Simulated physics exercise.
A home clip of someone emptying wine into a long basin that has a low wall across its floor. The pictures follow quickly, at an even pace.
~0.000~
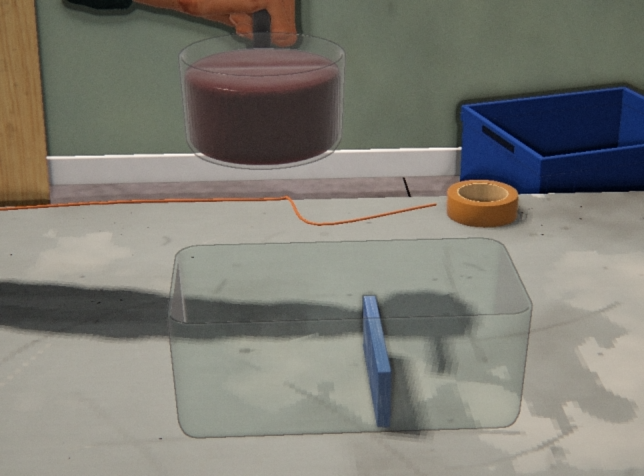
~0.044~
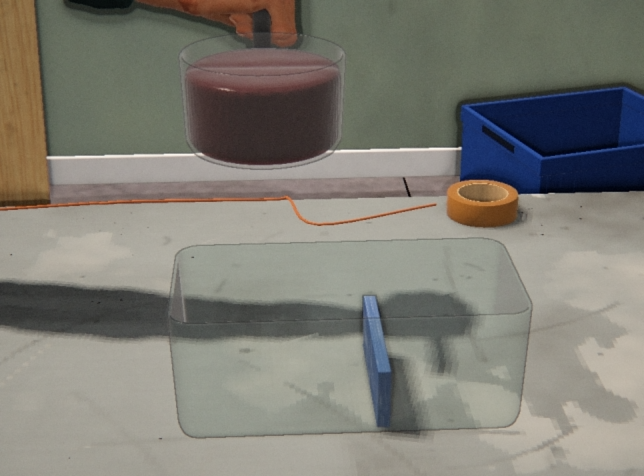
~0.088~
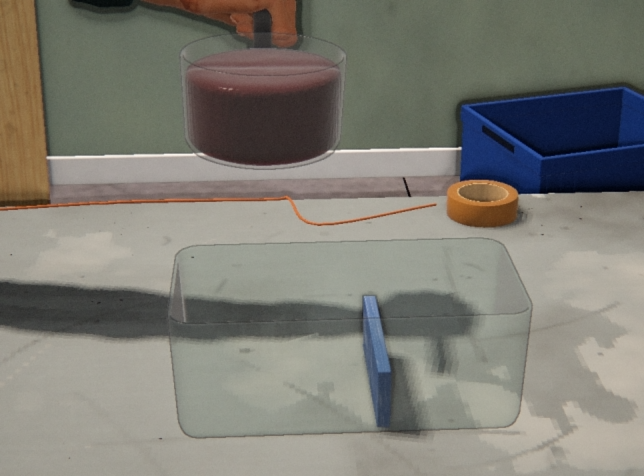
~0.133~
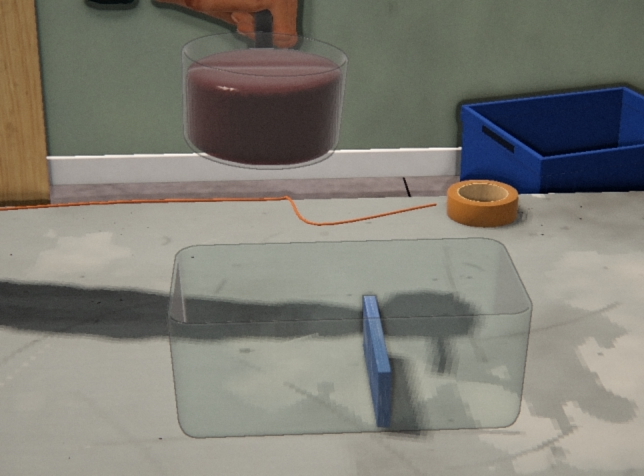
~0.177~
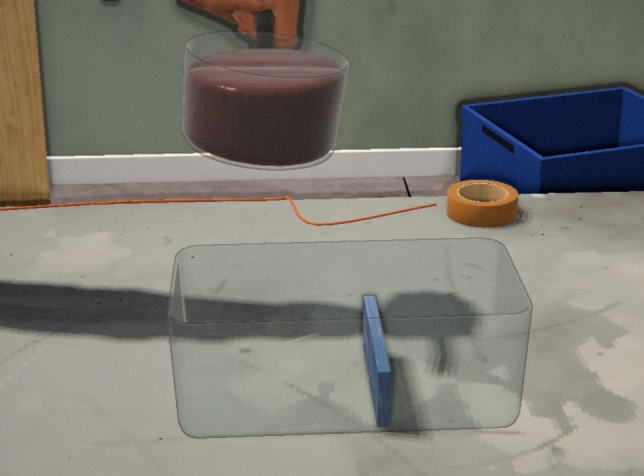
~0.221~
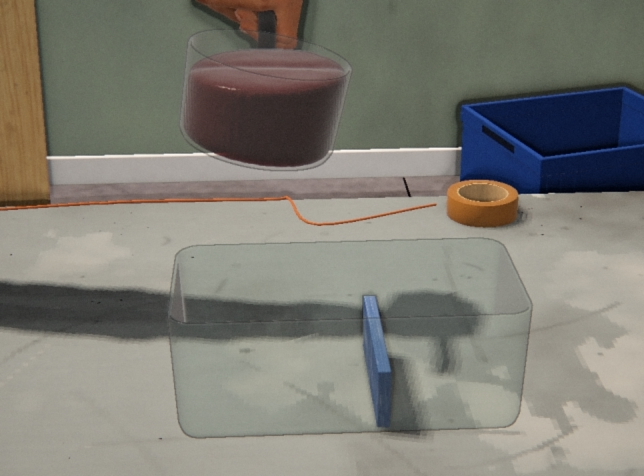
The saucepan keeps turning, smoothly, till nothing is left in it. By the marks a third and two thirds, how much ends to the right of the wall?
In the end above two thirds is right of the wall.
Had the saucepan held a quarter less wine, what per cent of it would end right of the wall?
About 80 per cent.
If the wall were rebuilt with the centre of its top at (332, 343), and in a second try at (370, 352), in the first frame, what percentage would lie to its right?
First some 95, then 85 per cent.
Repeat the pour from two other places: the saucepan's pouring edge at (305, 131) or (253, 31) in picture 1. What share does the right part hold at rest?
In turn 45 and 20 in a hundred.
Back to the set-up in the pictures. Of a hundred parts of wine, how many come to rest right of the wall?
Some 85 per cent.
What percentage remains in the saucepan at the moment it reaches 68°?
Roughly 60 in a hundred.
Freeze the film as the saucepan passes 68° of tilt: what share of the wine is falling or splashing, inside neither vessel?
Near 30 %.
By 0.63 s the tilt is 68° and 60 per cent is still to pour, 0 is left of the wall and 8 right of it.
By 0.92 s the tilt is 102° and 11 per cent is still to pour, 2 is left of the wall and 73 right of it.
By 1.23 s the tilt is 107° and 0 per cent is still to pour, 13 is left of the wall and 84 right of it.
By 1.57 s the tilt is 107° and 0 per cent is still to pour, 15 is left of the wall and 84 right of it.
At rest 15 per cent lies left of the wall, 84 right of it and 1 outside.
